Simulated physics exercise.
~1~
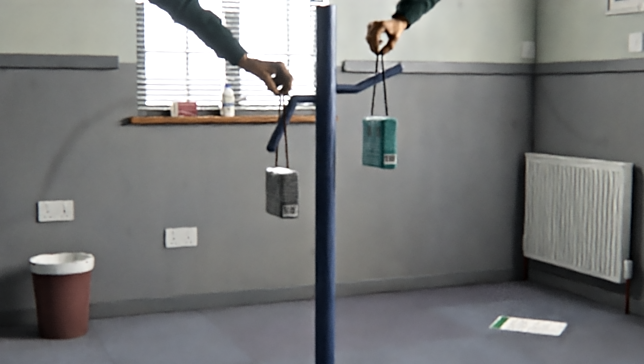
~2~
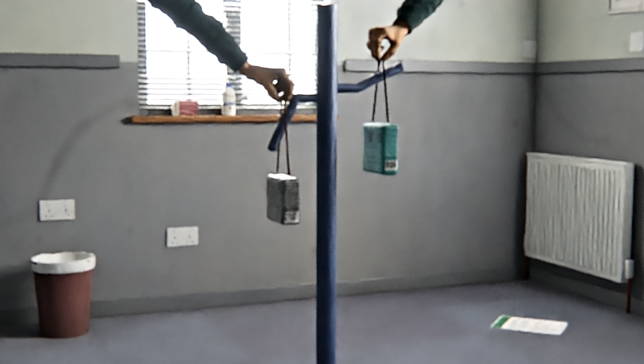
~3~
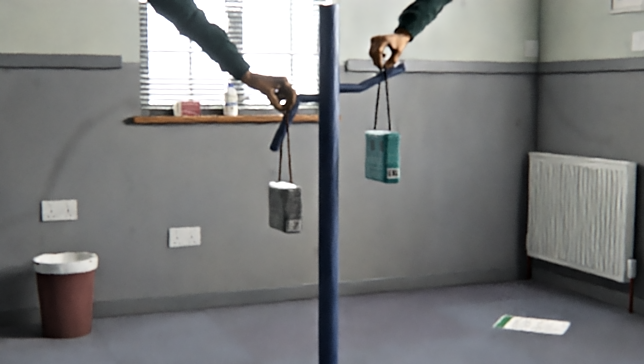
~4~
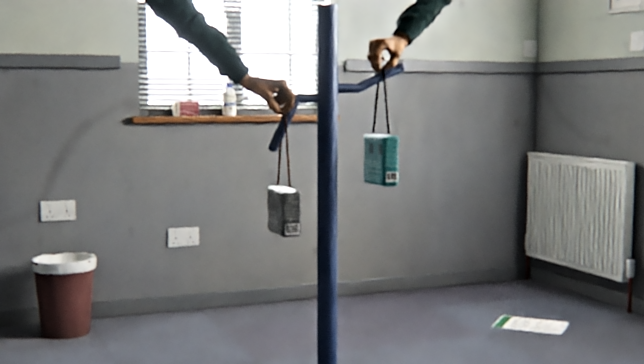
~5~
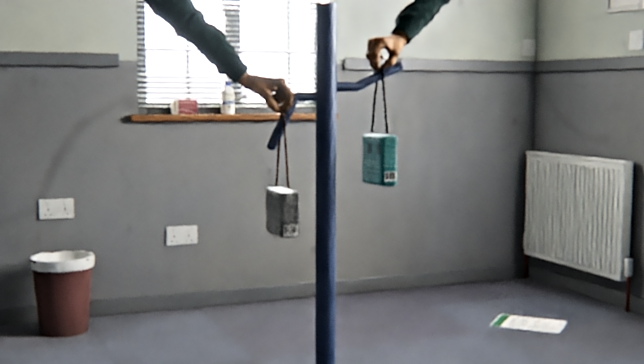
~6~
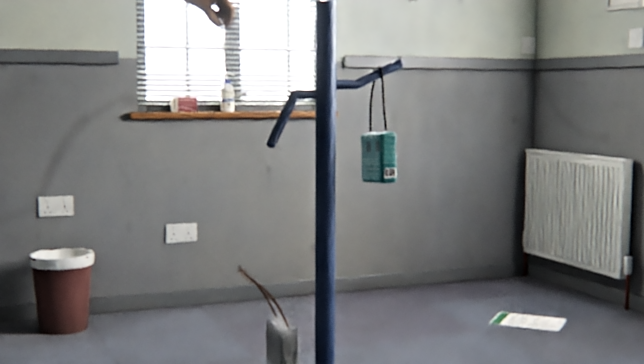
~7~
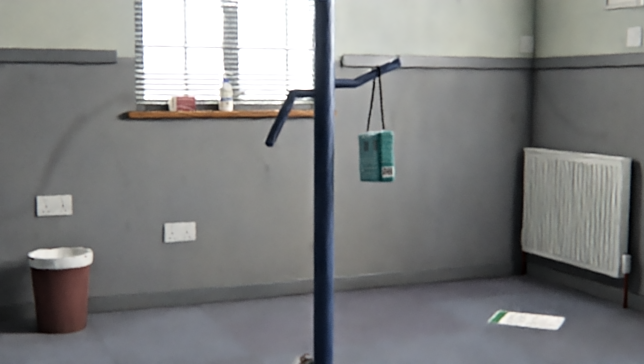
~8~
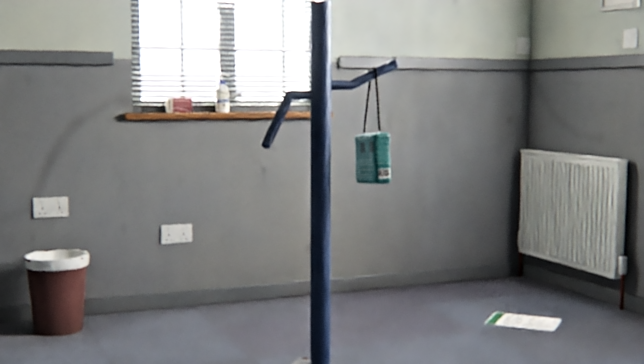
In a grey-walled room with a window, a radiator and a small bin, a blue post stands with an arm bending down on the left and another tilting up on the right. Two hands hold a grey pouch and a turquoise pouch by their loops at these arms. They lower the pouches slightly, then pause. The hands let go and draw away. The grey pouch slips off the left arm and drops to the floor, passing almost out of view by the foot of the post. The turquoise pouch stays hanging on the right arm.
